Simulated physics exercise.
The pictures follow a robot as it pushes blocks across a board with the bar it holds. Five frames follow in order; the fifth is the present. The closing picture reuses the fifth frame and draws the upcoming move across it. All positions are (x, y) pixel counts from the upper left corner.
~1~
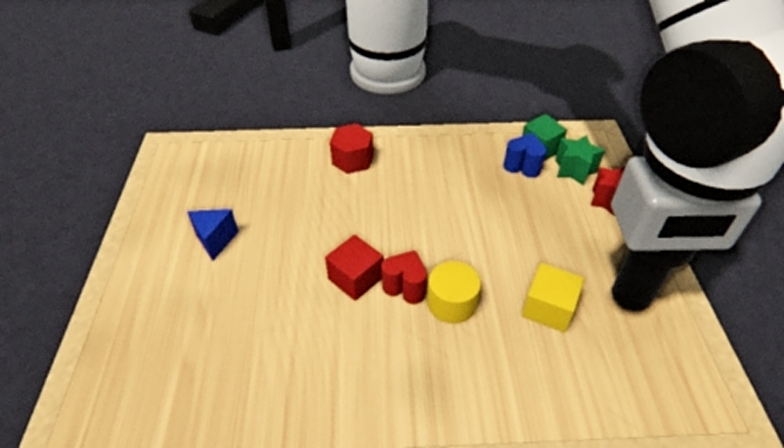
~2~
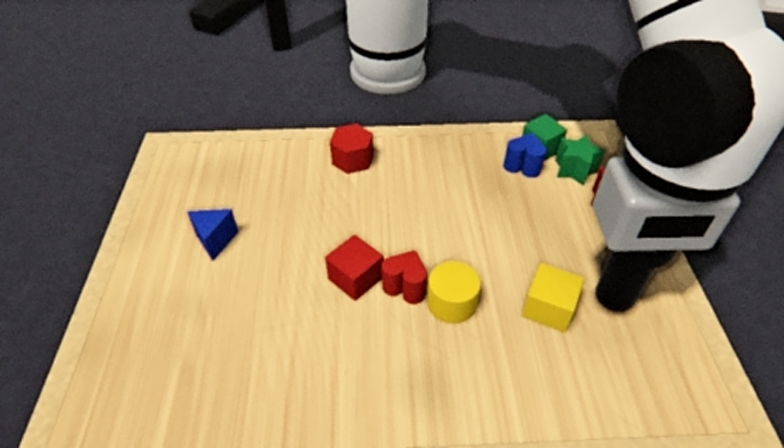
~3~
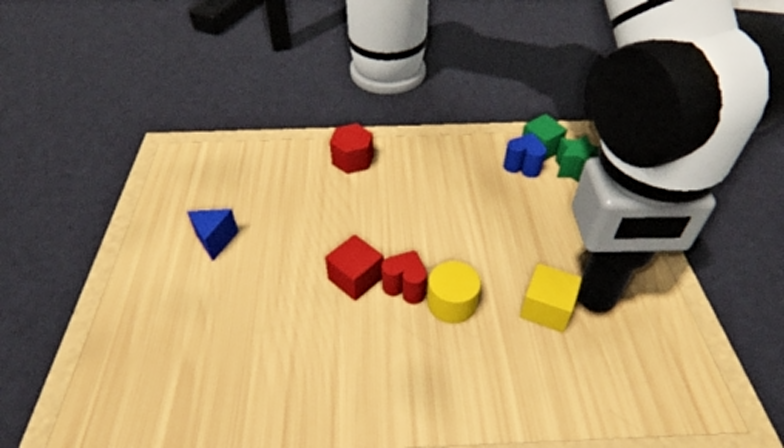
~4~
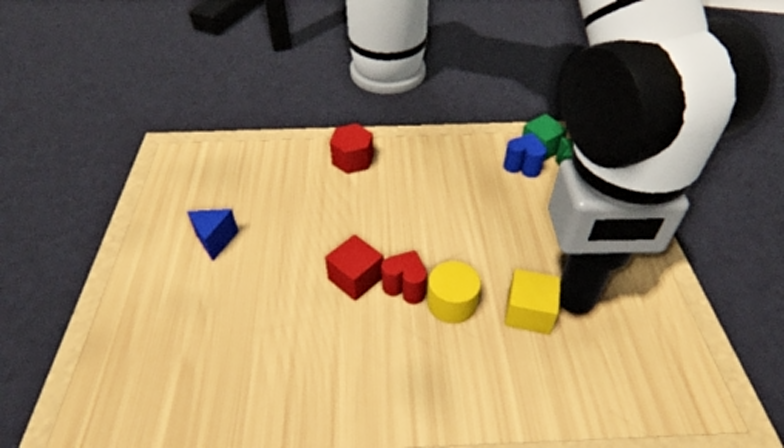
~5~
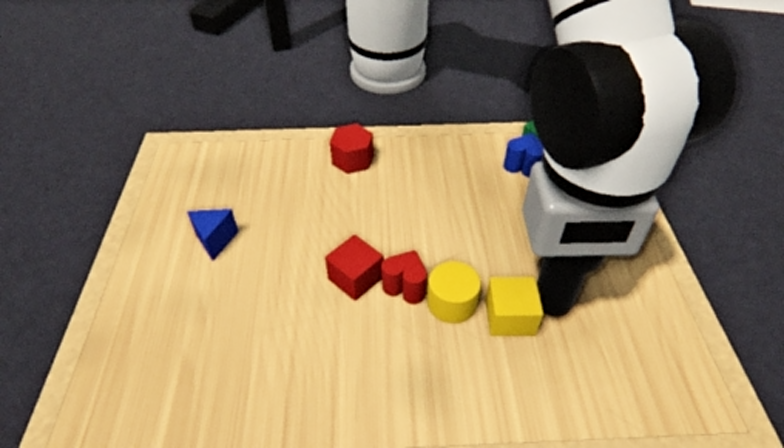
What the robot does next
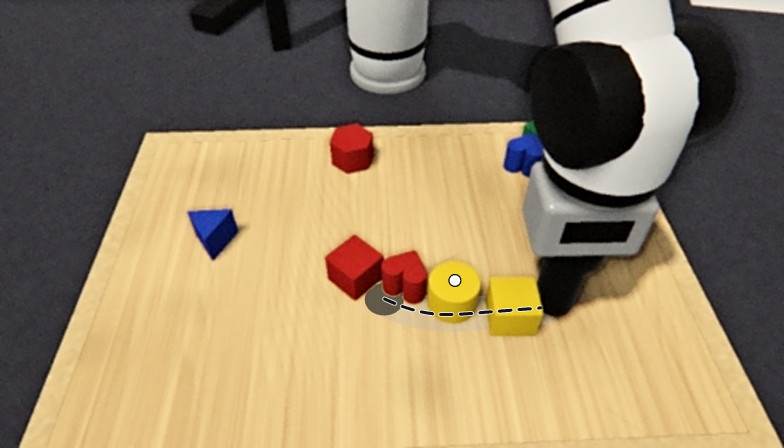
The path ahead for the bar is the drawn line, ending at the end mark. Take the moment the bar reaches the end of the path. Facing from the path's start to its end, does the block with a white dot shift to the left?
It seems so.
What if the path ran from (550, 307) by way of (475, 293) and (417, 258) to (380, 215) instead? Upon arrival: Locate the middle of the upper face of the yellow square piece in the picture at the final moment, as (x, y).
I'd guess (465, 304).
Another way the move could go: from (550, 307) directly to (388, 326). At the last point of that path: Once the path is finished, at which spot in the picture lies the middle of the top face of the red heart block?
(376, 267)
The drawn path runs from (550, 307) via (494, 312) and (438, 314), ending at (384, 299); the dot is on the yellow circular block.
On the path given first. One third of the way, bar at (495, 305); red square piece at (345, 247), turned 30° anticlockwise; red heart block at (377, 266), turned 85° clockwise; yellow circular block at (404, 295); yellow square piece at (458, 303).
Two thirds of the way, bar at (438, 307); red square piece at (344, 247), turned 30° anticlockwise; red heart block at (375, 266), turned 85° clockwise; yellow circular block at (344, 312); yellow square piece at (405, 315), turned 40° anticlockwise.
At the end, bar at (384, 292); red square piece at (324, 237), turned 25° anticlockwise; red heart block at (352, 256), turned 85° clockwise; yellow circular block at (332, 316); yellow square piece at (387, 320), turned 70° anticlockwise.
